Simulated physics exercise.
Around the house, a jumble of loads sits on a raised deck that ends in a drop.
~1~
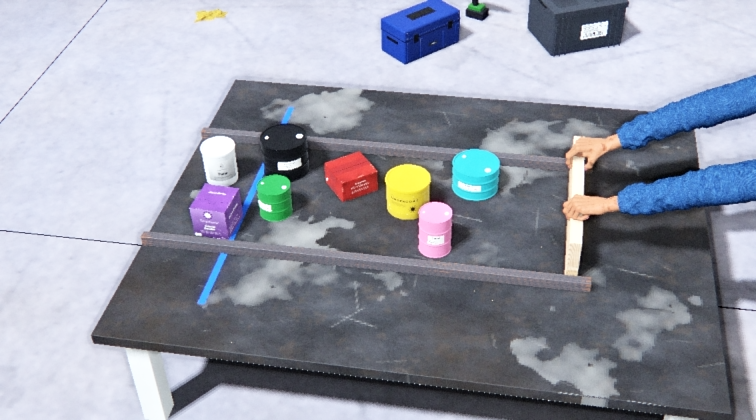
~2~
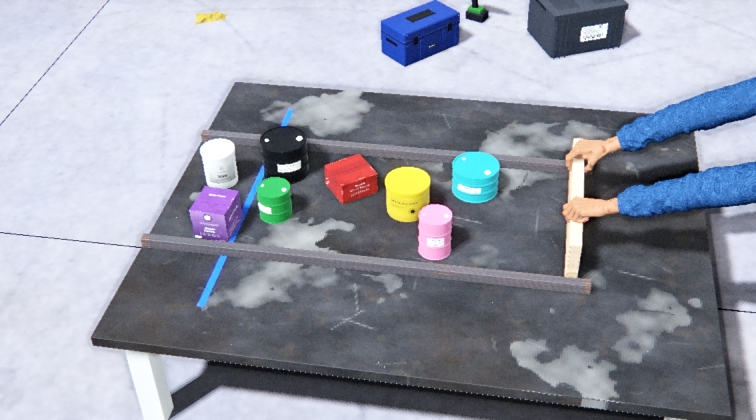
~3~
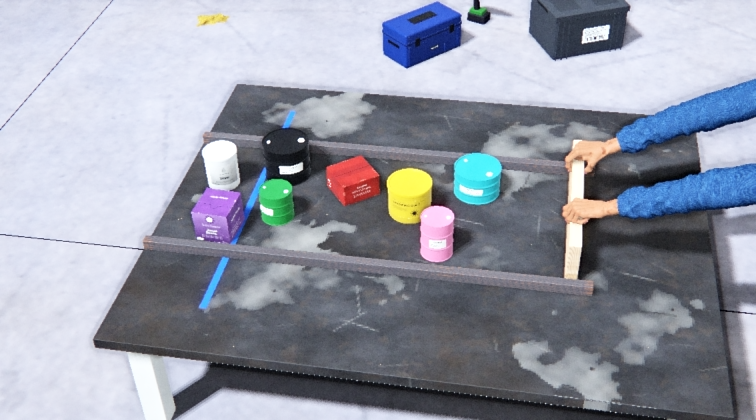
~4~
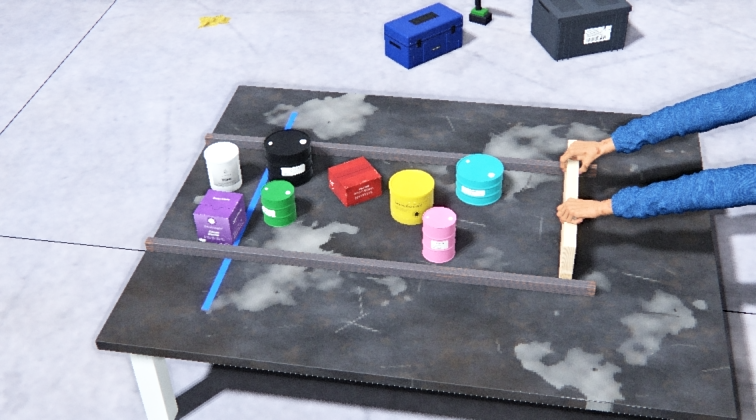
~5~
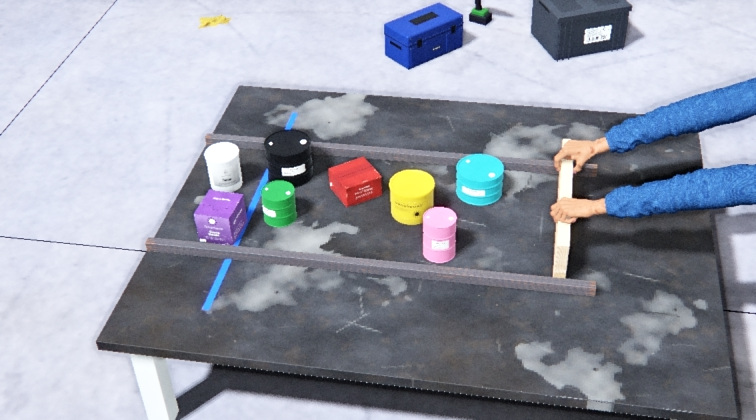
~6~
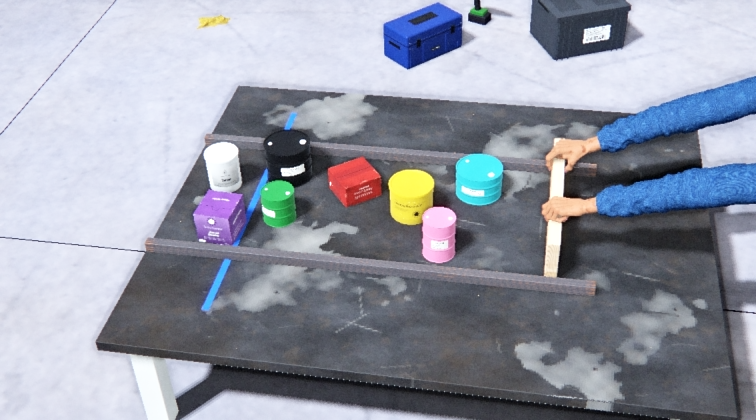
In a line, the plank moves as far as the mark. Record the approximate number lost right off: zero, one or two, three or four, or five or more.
Number lost: One or two.
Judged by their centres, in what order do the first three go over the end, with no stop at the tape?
Earliest to latest, that's the white pail, the purple box and the black canister.
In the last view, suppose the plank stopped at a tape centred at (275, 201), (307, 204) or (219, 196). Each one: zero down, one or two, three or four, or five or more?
Going through the places as listed, I'd say none, then zero, then 5 or more.
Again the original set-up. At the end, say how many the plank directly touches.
Tally at the end: 3.
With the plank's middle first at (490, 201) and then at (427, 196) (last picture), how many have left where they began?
Tally at point one: 1; at point two: 3.
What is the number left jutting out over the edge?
You'd get 2.
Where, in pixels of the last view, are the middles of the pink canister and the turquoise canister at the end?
Same order as the question: First (223, 215), second (248, 153).
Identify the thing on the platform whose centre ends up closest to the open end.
The purple box.
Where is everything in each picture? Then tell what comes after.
The first frame shows white pail (220, 162); purple box (217, 212); black canister (285, 153); plank (575, 205); tape (252, 193).
The second frame shows purple box (217, 214); red box (351, 179).
The third frame shows black canister (287, 157); turquoise canister (477, 179).
The fourth frame shows white pail (224, 168); plank (570, 209).
The fifth frame shows purple box (221, 218); green canister (279, 204).
The sixth frame shows white pail (224, 168); purple box (221, 218); black canister (288, 158); plank (555, 207); tape (255, 199).
Soon after, none off yet; white pail at rest near (224, 168); purple box at rest near (221, 218); black canister at rest near (288, 158).
Then, none off yet; white pail at rest near (222, 168); purple box moved a little near (208, 219); black canister moved about its own width near (253, 148).
At rest, the number that fall off is one or two; fallen, white pail.
